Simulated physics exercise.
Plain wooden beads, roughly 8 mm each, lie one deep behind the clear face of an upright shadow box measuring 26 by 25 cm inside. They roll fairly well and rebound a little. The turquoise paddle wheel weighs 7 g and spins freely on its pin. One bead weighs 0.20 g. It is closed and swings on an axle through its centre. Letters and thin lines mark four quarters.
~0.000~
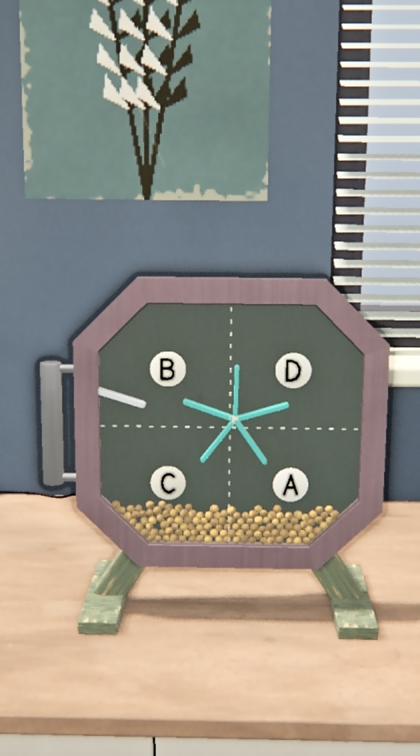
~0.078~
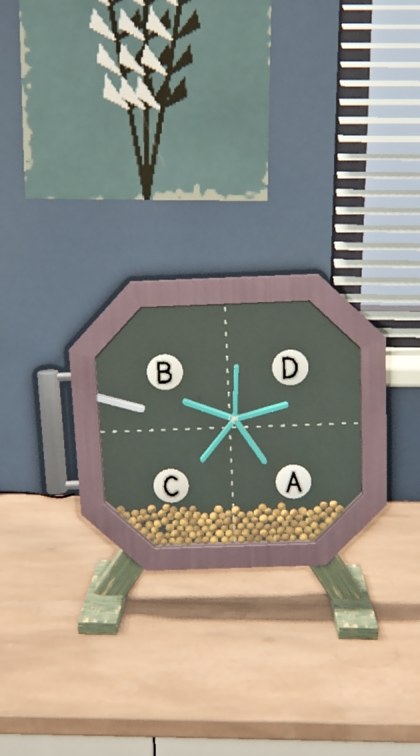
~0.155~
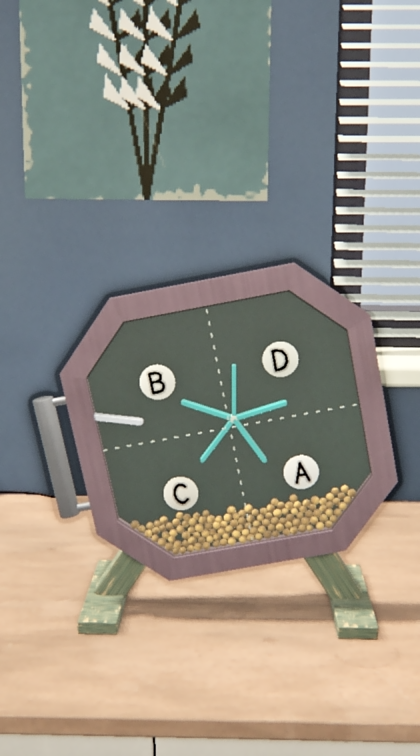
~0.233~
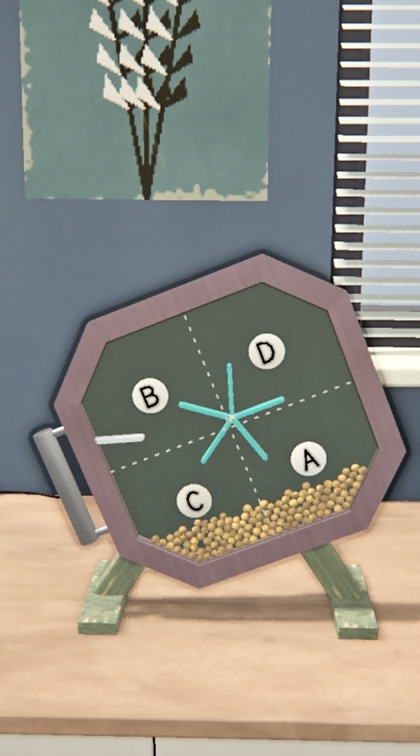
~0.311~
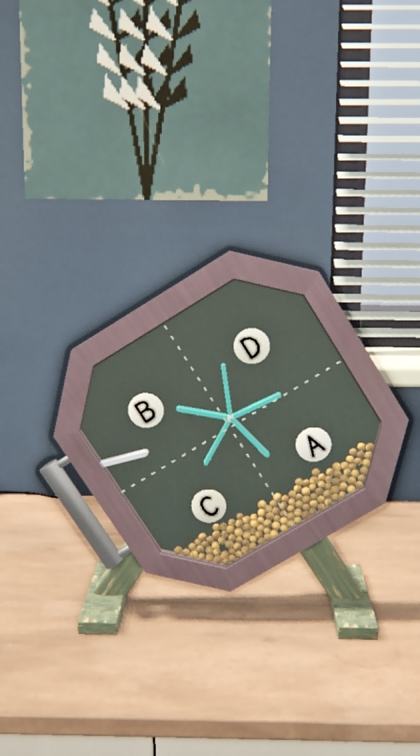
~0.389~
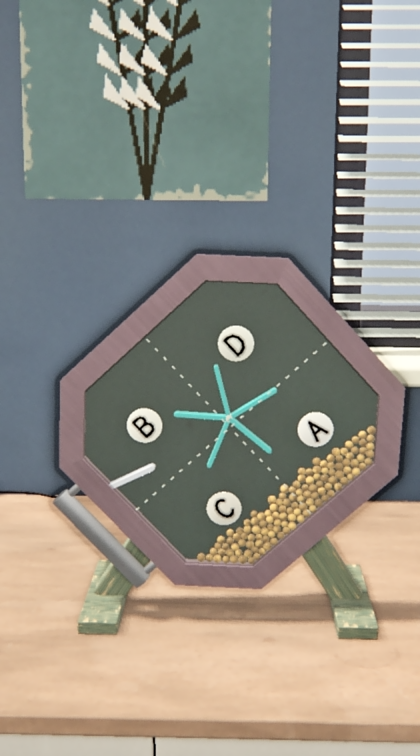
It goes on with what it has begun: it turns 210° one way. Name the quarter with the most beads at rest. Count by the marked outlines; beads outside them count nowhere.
Answer: D.
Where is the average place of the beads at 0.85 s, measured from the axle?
Some 7 cm right and 8 cm below.
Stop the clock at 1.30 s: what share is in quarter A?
Some 0 per cent.
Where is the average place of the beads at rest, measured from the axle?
About 2 cm right and 10 cm below.
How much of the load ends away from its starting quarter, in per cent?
Roughly 100 per cent.
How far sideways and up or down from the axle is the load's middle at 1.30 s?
Some 9 cm right and 2 cm below.
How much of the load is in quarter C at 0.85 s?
Some 85 per cent.
By 0.85 s, it stands 105° anticlockwise; the beads' middle is 7 cm right of and 8 cm below the centre; B 15 %, C 85 %.
By 1.30 s, it stands 166° anticlockwise; the beads' middle is 9 cm right of and 2 cm below the centre; B 45 %, C 55 %.
By 1.70 s, it has come round 210° anticlockwise; the beads' middle is 4 cm right of and 6 cm below the centre; B 50 %, C 5 %, D 45 %.
At rest by 3.9 s, it has come round 210° anticlockwise; A 0 %, B 25 %, C 0 %, D 75 %.
